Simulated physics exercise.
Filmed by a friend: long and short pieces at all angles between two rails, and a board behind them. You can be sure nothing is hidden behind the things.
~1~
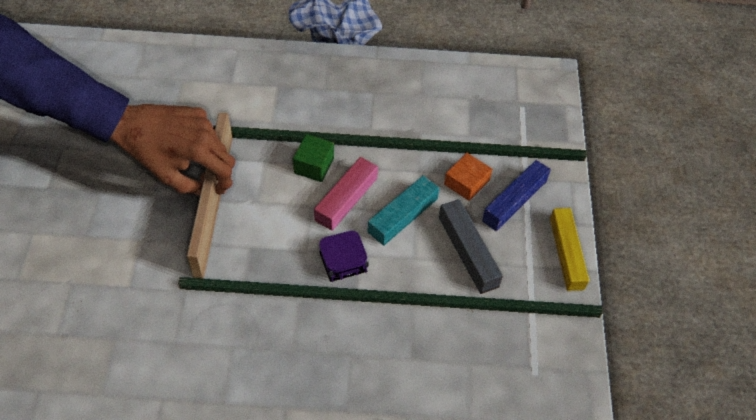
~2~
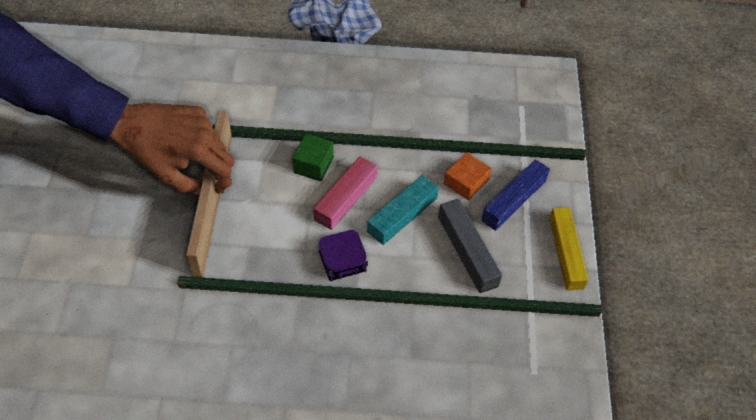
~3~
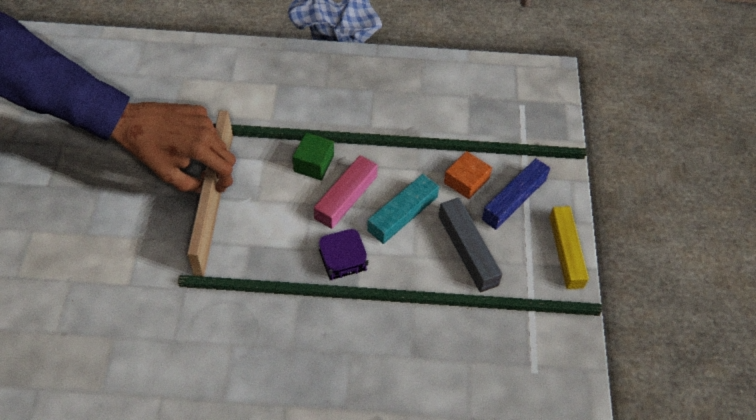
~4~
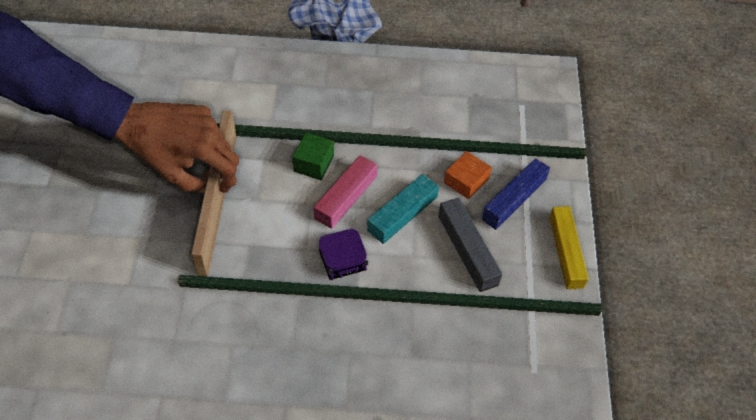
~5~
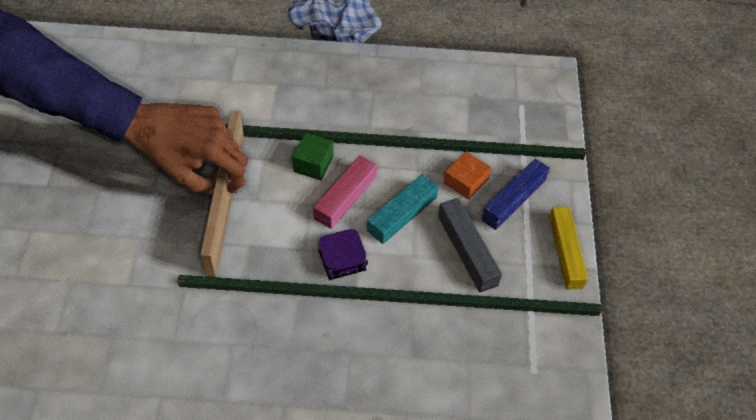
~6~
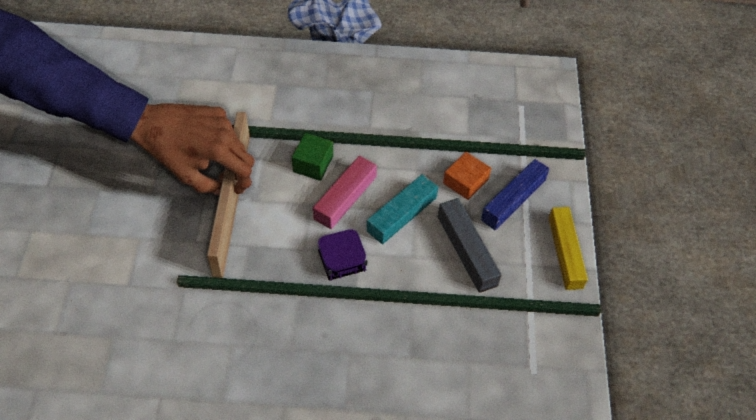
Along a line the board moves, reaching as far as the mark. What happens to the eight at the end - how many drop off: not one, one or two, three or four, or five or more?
The count of those that drop off: Three or four.
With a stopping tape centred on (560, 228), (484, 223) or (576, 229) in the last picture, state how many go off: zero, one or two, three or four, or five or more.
In turn: At least five; none at all; five or over.
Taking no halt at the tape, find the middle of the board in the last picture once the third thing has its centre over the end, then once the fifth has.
In pixels, around (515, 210) followed by around (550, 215).
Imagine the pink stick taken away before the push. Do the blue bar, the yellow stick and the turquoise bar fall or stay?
I'd say the blue bar ends up down, the yellow stick ends up down, and the turquoise bar stays where it is.
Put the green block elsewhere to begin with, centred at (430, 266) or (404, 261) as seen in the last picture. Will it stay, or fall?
Taken in order, it keeps its place and then keeps its place.
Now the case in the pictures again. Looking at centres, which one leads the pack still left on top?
The grey stick finishes closest.
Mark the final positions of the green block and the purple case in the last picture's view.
In the last picture, roughly (541, 168) and (551, 275).
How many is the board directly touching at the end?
It touches 3.
Soon after, none off yet; yellow stick at rest near (567, 248); blue bar at rest near (516, 194); grey stick at rest near (468, 244).
Then, none off yet; yellow stick at rest near (567, 248); blue bar moving near (521, 193); grey stick moved a little near (487, 251).
Further on, none off yet; yellow stick moved a little near (589, 252); blue bar moved about its own width near (581, 197); grey stick moved about its own width near (547, 256).
At rest, the number that fall off is three or four; fallen, orange block, blue bar and yellow stick.
